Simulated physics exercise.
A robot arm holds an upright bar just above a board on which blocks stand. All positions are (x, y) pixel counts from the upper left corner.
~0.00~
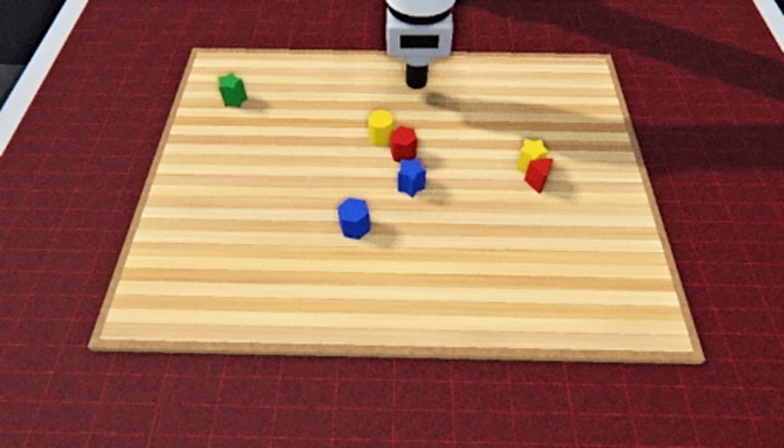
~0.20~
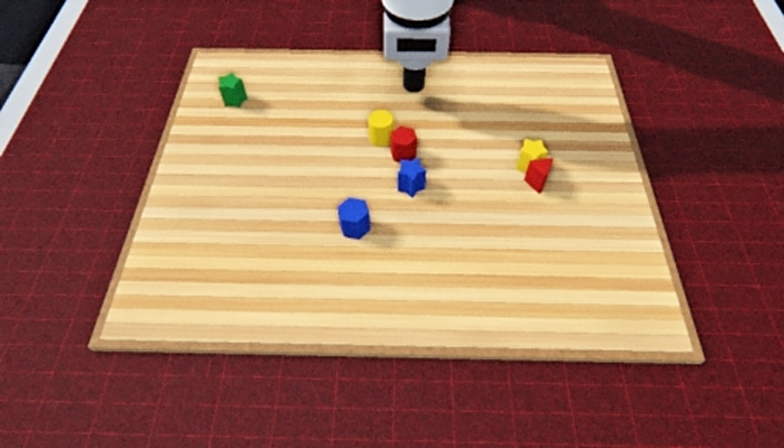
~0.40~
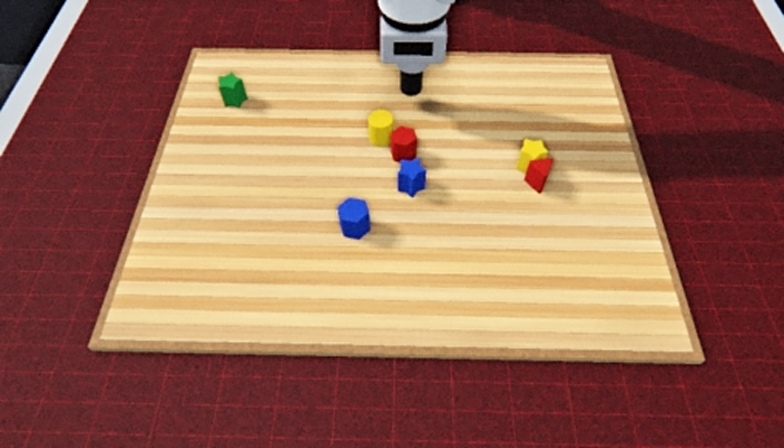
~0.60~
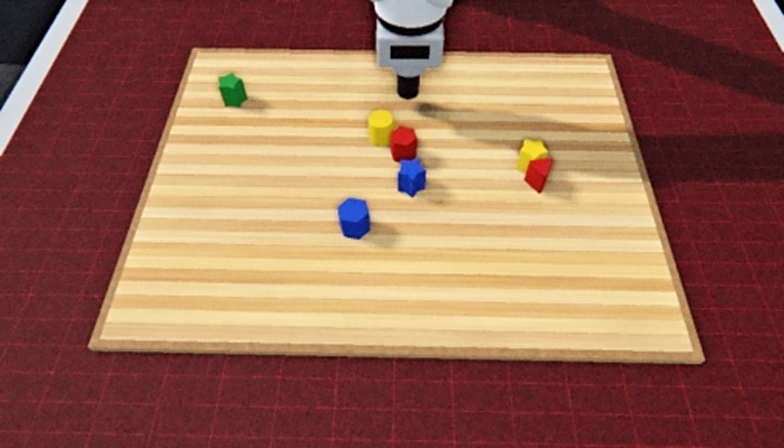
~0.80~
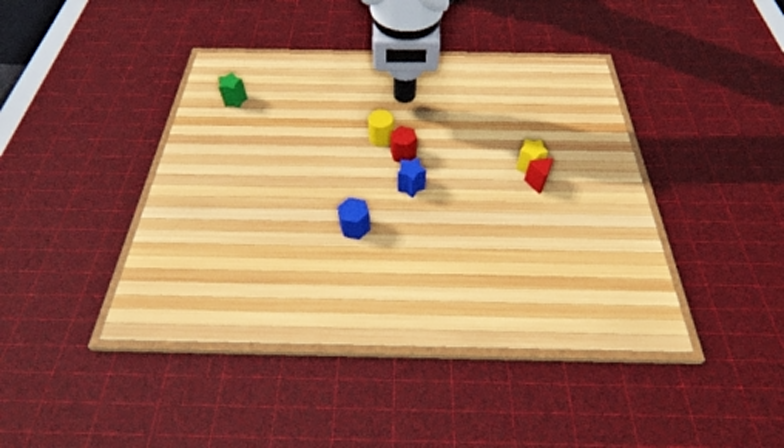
On a wooden board, a robot arm's dark bar edging slightly down and left near the top, the coloured blocks staying still.
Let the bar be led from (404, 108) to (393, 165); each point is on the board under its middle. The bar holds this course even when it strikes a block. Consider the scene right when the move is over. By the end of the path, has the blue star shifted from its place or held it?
That one moves away.
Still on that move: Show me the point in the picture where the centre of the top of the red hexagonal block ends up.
My best guess is (407, 162).
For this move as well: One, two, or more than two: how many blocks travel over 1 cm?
I'm going with three or more.
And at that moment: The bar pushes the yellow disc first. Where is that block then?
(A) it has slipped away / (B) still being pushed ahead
A.
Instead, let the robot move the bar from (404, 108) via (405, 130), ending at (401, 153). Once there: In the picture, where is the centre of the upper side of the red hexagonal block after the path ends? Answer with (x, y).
Its top face will be centred at roughly (404, 152).
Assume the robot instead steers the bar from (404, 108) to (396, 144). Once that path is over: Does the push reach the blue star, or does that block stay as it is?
It is still where it was.
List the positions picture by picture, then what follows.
Lower end of the bar (416, 83), tops of blocks, yellow disc (381, 118), red hexagonal block (404, 135), blue star (412, 168), in the first frame.
Bar (414, 86), blocks as before, in the second frame.
Bar (411, 90), blocks as before, in the third frame.
Bar (408, 93), blocks as before, in the fourth frame.
Bar (405, 97), yellow disc (381, 118), red hexagonal block (404, 135), blue star (412, 168), in the fifth frame.
On the path given first. One third of the way, bar (401, 115); nothing pushed yet.
Two thirds of the way, bar (398, 134); yellow disc (373, 127); red hexagonal block (405, 144), turned 15° anticlockwise.
At the end, bar (393, 154); yellow disc (372, 128); red hexagonal block (407, 162), turned 45° anticlockwise; blue star (419, 179), turned 20° anticlockwise.
